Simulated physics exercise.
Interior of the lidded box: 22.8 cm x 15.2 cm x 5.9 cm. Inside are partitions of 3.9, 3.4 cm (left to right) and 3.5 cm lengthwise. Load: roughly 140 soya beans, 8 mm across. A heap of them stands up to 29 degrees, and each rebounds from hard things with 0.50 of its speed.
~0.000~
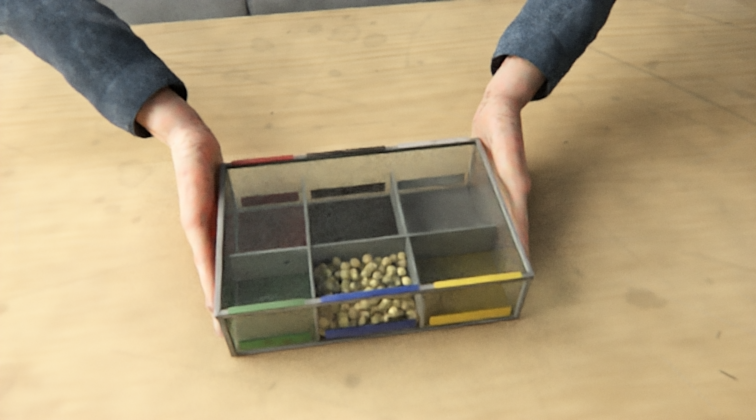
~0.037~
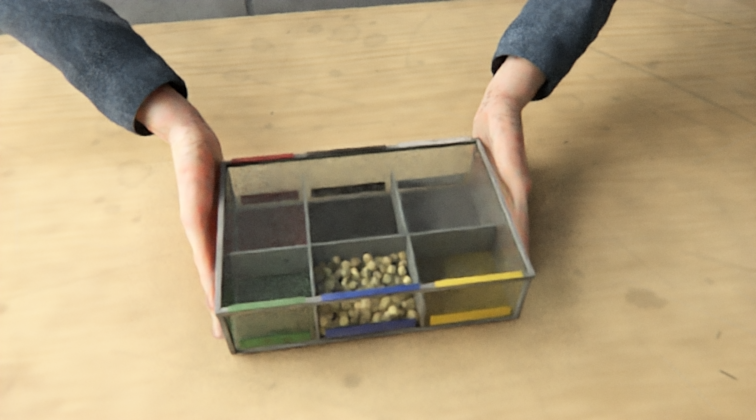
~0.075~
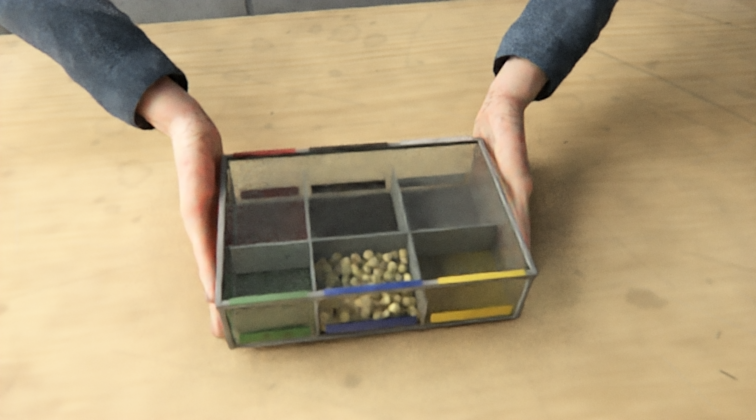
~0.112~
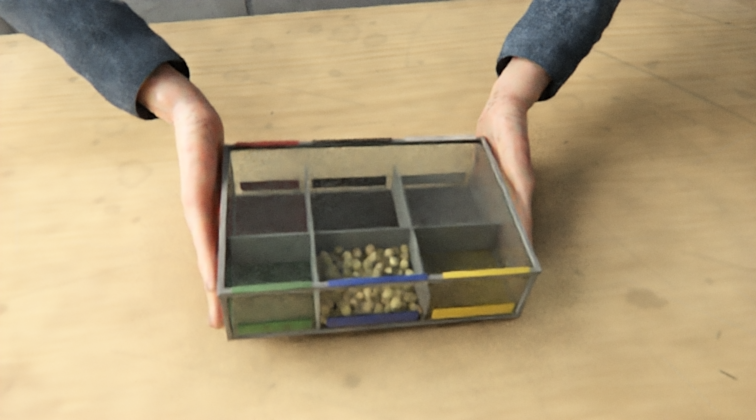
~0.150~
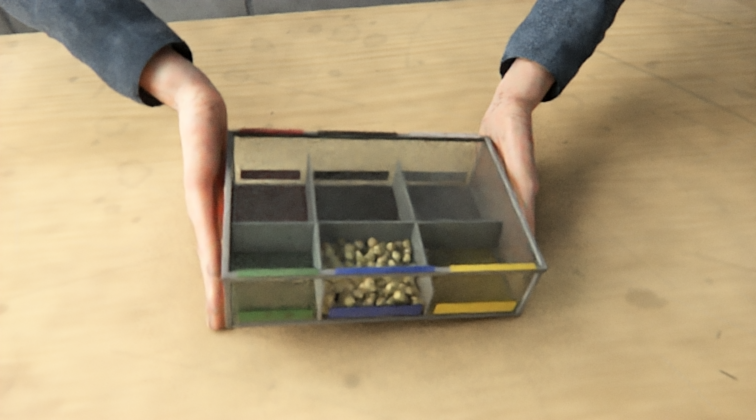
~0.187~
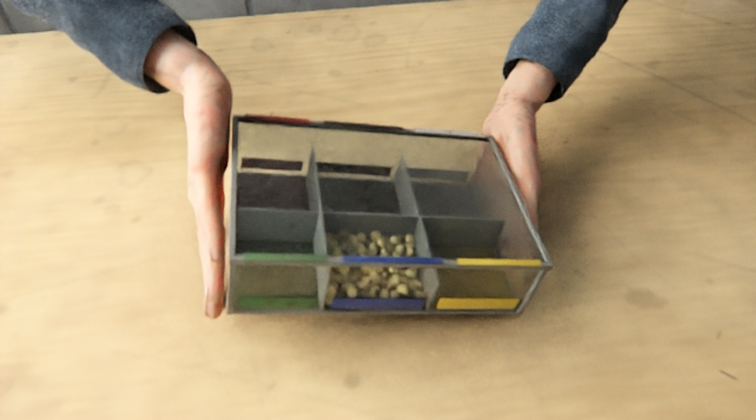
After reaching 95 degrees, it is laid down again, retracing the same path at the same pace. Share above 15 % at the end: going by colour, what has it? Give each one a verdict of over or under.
Outcome: Red: Does not qualify; blue: Qualifies; green: Does not qualify; yellow: Qualifies; white: Qualifies; black: Does not qualify.
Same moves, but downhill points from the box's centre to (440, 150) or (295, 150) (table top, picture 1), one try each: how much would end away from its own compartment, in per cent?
Near 75 and 75 per cent, in that order.
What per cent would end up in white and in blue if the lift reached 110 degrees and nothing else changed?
In per cent, white 55 and blue 0.
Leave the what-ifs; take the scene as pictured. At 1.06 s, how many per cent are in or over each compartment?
Red 0 %, blue 85 %, green 0 %, yellow 10 %, white 5 %, black 0 %.
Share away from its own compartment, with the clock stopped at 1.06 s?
At that moment it's some 15 per cent.
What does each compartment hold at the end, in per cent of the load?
Final shares: Red 0 %; blue 25 %; green 0 %; yellow 40 %; white 35 %; black 0 %.
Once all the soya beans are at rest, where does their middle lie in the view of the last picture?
Once everything settles, the centre is around (472, 261).
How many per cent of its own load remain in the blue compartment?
That compartment keeps close to 30 per cent of its own pieces.
After 1.06 s, tilt 95 degrees; blue 85 %, yellow 10 %, white 5 %.
Then, at 1.65 s, tilt 43 degrees; blue 25 %, yellow 40 %, white 35 %.
After 2.29 s, tilt 0 degrees; blue 25 %, yellow 40 %, white 35 %.
In the end, at 2.7 s, red 0 %, blue 25 %, green 0 %, yellow 40 %, white 35 %, black 0 %.
